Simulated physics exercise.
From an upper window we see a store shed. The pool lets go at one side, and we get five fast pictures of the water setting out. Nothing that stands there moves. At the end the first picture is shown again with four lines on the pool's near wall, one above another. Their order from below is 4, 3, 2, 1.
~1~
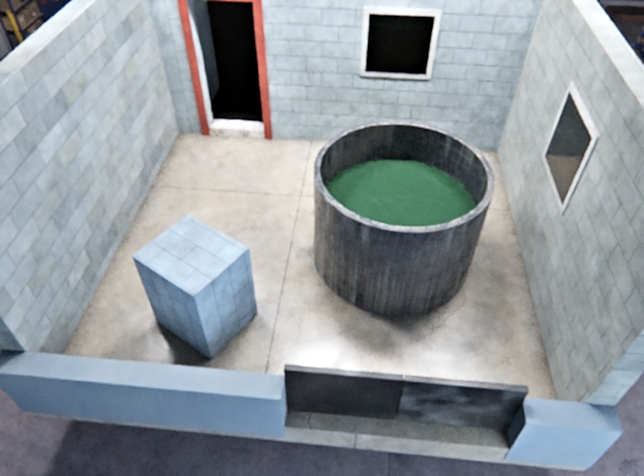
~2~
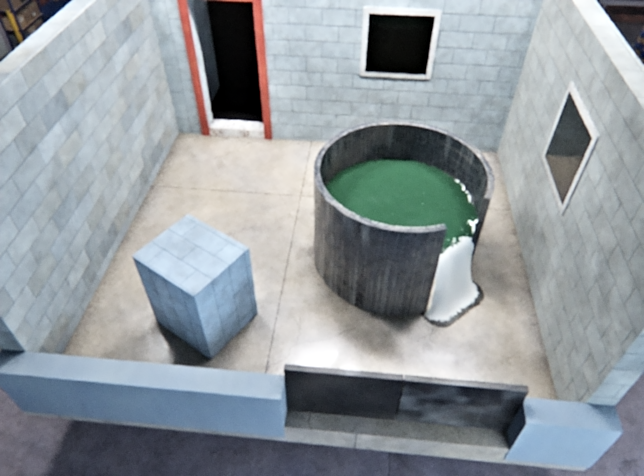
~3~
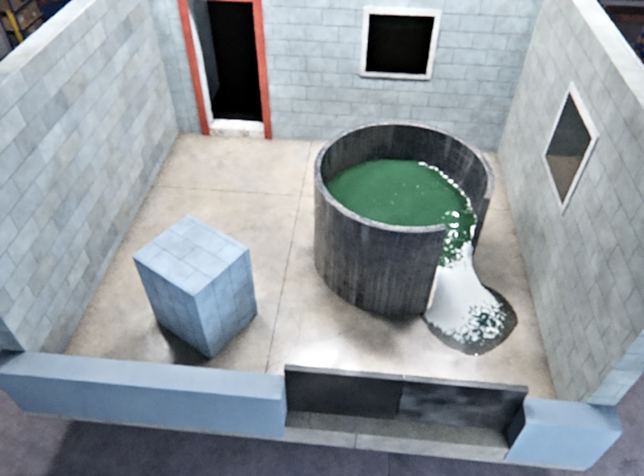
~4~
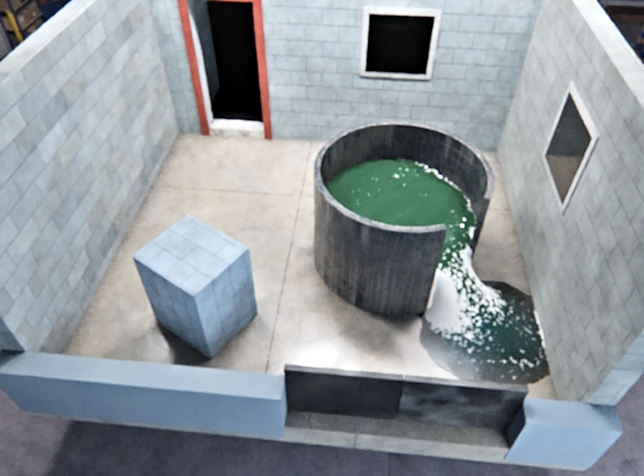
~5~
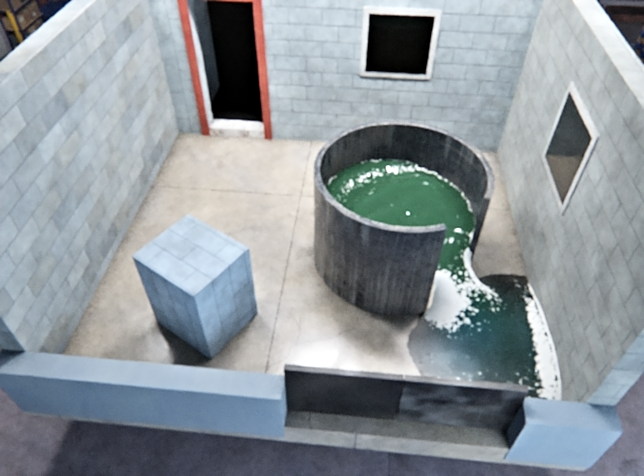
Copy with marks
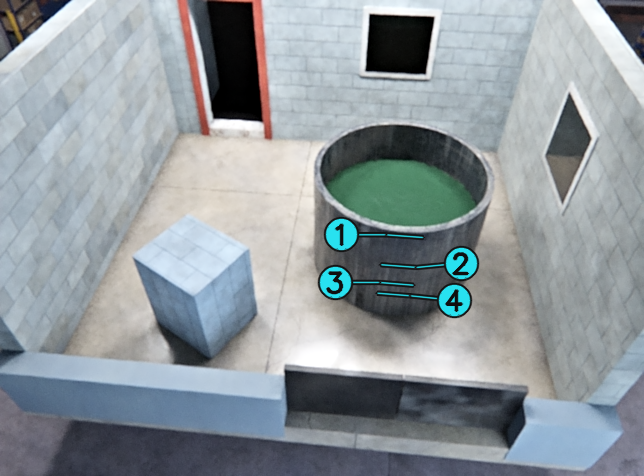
Green water poured through a gap that opened in the right side of the round, dark tank, foaming white as it spread across the shed floor toward the front and the right-hand wall.
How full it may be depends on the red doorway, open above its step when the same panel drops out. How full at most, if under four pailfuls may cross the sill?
2 is the one.
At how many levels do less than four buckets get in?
Three of them.
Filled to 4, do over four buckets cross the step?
No, not at all.
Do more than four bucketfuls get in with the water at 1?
Yes.
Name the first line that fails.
1.
On the marked copy, 1 at (403, 236); 2 at (398, 266); 3 at (396, 283); 4 at (394, 294); from the bottom up 4, 3, 2, 1.
For line 1, about 12 bucketfuls get in.
For line 2, a bucket or two gets in.
For line 3, nothing gets over.
For line 4, nothing gets over.
